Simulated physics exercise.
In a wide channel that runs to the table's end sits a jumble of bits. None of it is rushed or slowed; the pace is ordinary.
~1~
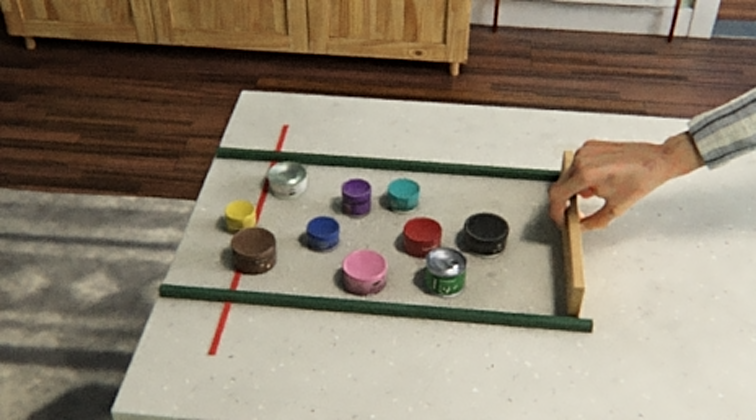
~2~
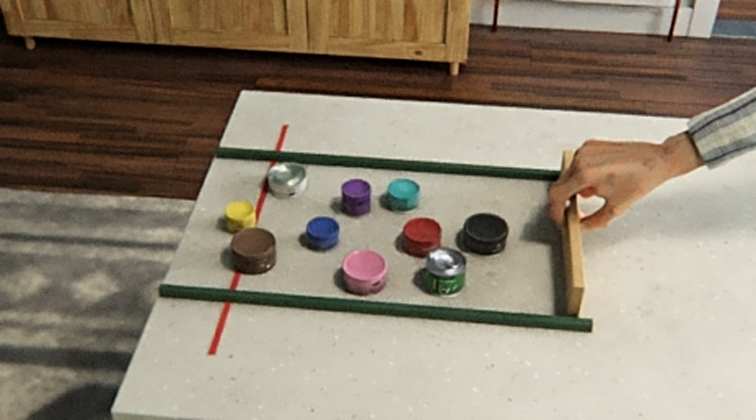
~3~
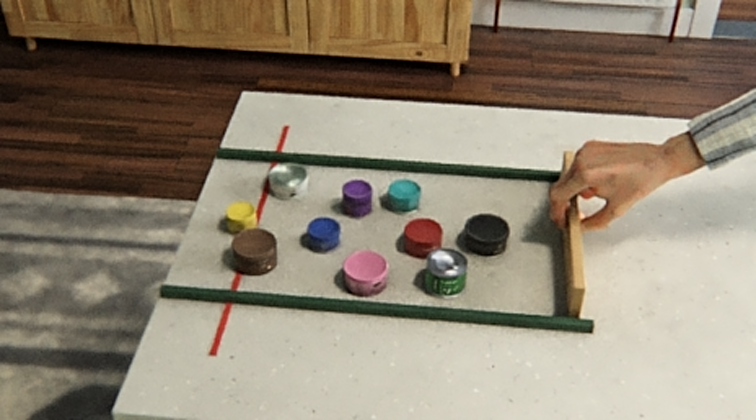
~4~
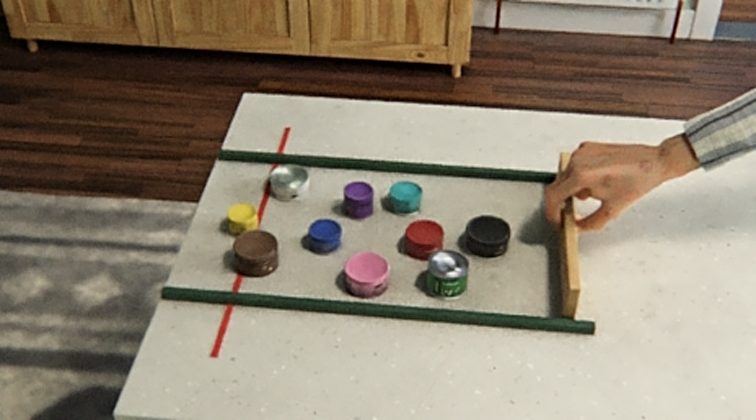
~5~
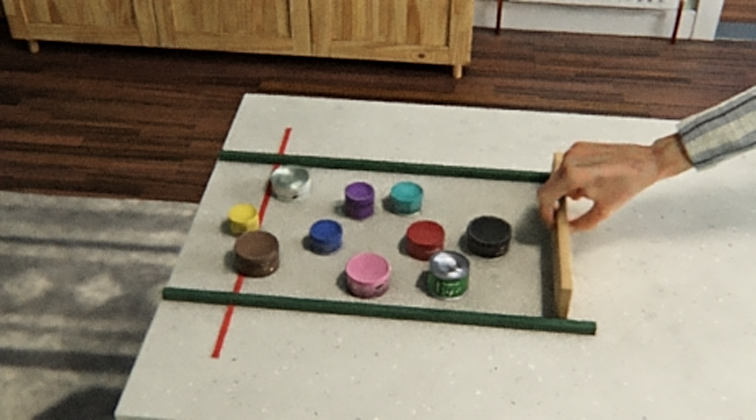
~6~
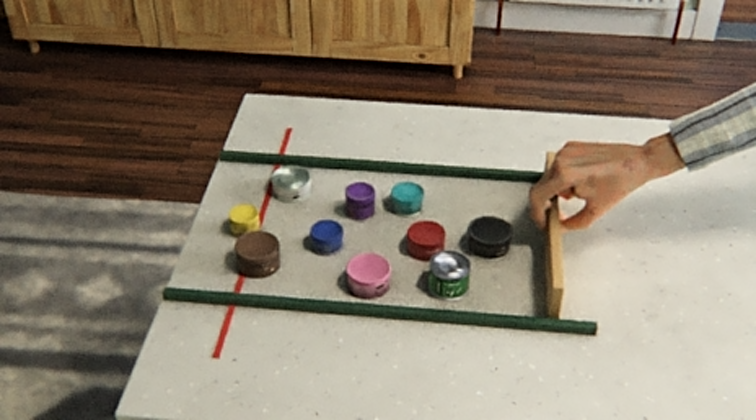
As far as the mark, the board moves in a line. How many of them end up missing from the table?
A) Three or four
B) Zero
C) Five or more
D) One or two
Answer: D.
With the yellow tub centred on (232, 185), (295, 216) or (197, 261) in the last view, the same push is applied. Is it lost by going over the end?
Place by place, it holds on; holds on; drops off.
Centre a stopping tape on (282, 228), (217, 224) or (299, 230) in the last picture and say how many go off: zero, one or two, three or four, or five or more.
Spot one gives zero, spot two more than four, spot three none at all.
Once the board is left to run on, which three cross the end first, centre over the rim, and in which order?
Yellow tub, brown tub, blue tin.
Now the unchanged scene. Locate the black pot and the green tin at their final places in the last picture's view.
Around (238, 213) and around (223, 259).
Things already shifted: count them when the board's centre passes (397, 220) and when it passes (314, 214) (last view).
The count is 7 at the first point and 10 at the second.
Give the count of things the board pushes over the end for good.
2 in total.
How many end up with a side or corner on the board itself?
Looks like 3 of them, all told.
Soon after, none off yet; yellow tub at rest near (245, 222); brown tub at rest near (258, 255); white tin at rest near (291, 184).
Then, none off yet; yellow tub at rest near (245, 222); brown tub at rest near (257, 254); white tin at rest near (291, 184).
By the end, the number that fall off is one or two; fallen, brown tub and yellow tub.
